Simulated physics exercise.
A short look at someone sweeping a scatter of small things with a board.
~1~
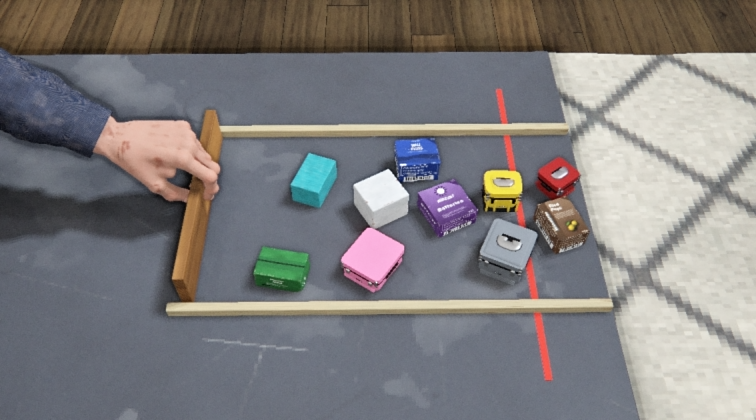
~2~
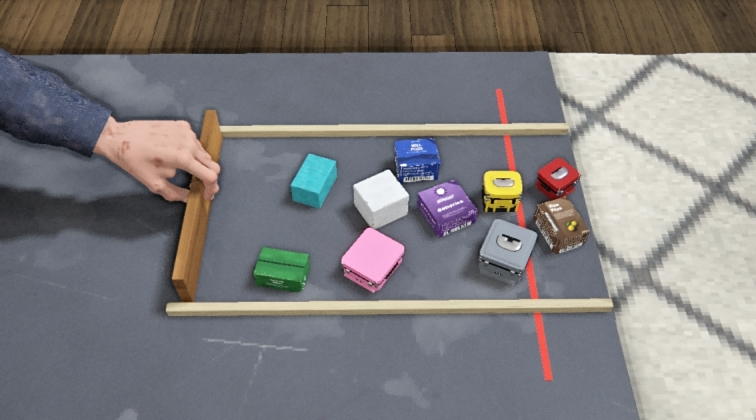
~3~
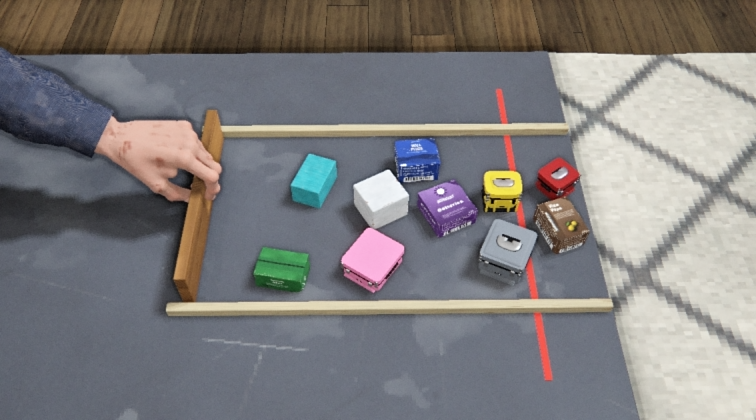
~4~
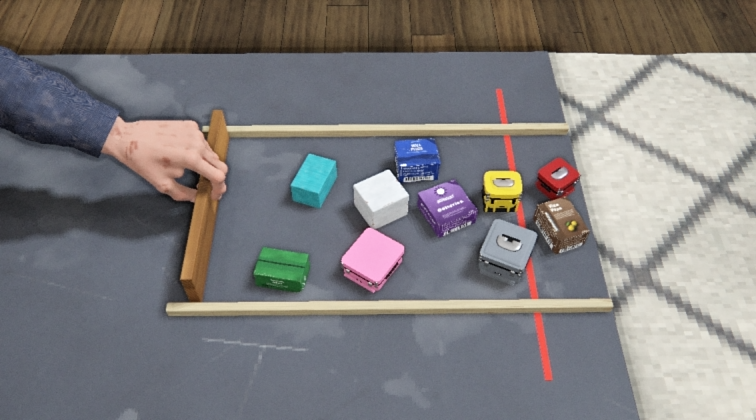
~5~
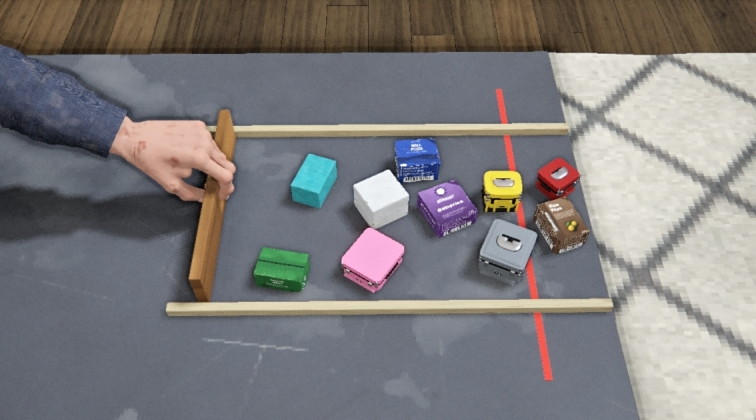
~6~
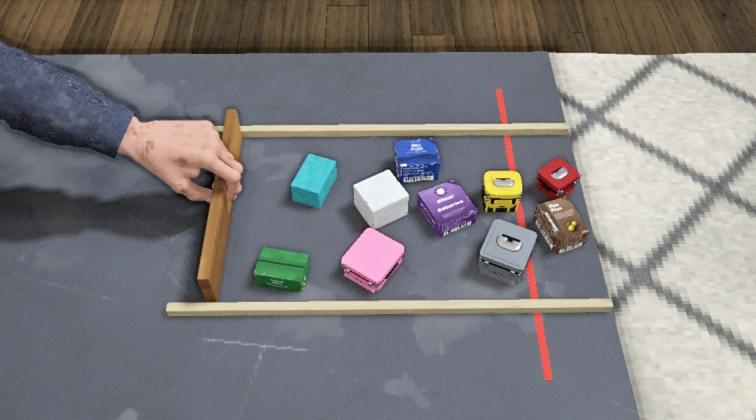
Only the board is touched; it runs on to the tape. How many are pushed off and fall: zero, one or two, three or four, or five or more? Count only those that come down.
As it turns out, the number that fall off is three or four.
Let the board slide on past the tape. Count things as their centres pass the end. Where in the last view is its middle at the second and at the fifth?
Its middle is around (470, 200) and later (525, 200).
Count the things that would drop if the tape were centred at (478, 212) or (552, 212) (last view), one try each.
Down on the floor: 2 and 7.
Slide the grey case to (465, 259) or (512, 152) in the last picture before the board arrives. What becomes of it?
In that order, it falls; tumbles off.
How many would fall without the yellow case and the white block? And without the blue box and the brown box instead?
Fallen: 2, and 3 in the other try.
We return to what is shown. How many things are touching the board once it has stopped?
It touches 3.
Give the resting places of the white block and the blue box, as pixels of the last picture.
About (545, 214), and the other about (563, 158).
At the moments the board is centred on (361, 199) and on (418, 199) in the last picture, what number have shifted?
4 and 9.
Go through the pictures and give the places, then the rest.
In the first frame, red case (557, 181); brown box (561, 225); yellow case (501, 191); board (200, 200); tape (520, 212).
In the second frame, brown box (561, 225); board (200, 200).
In the third frame, yellow case (501, 191); purple box (447, 208).
In the fourth frame, red case (557, 181); white block (381, 200).
In the fifth frame, brown box (561, 225); turquoise block (314, 181).
In the sixth frame, red case (557, 181); brown box (561, 225); yellow case (501, 191); board (223, 200); tape (520, 212).
Early on, none off yet; red case at rest near (557, 181); brown box at rest near (561, 225); yellow case at rest near (501, 191).
Finally, the number that fall off is three or four; lost, grey case, yellow case, brown box and red case.
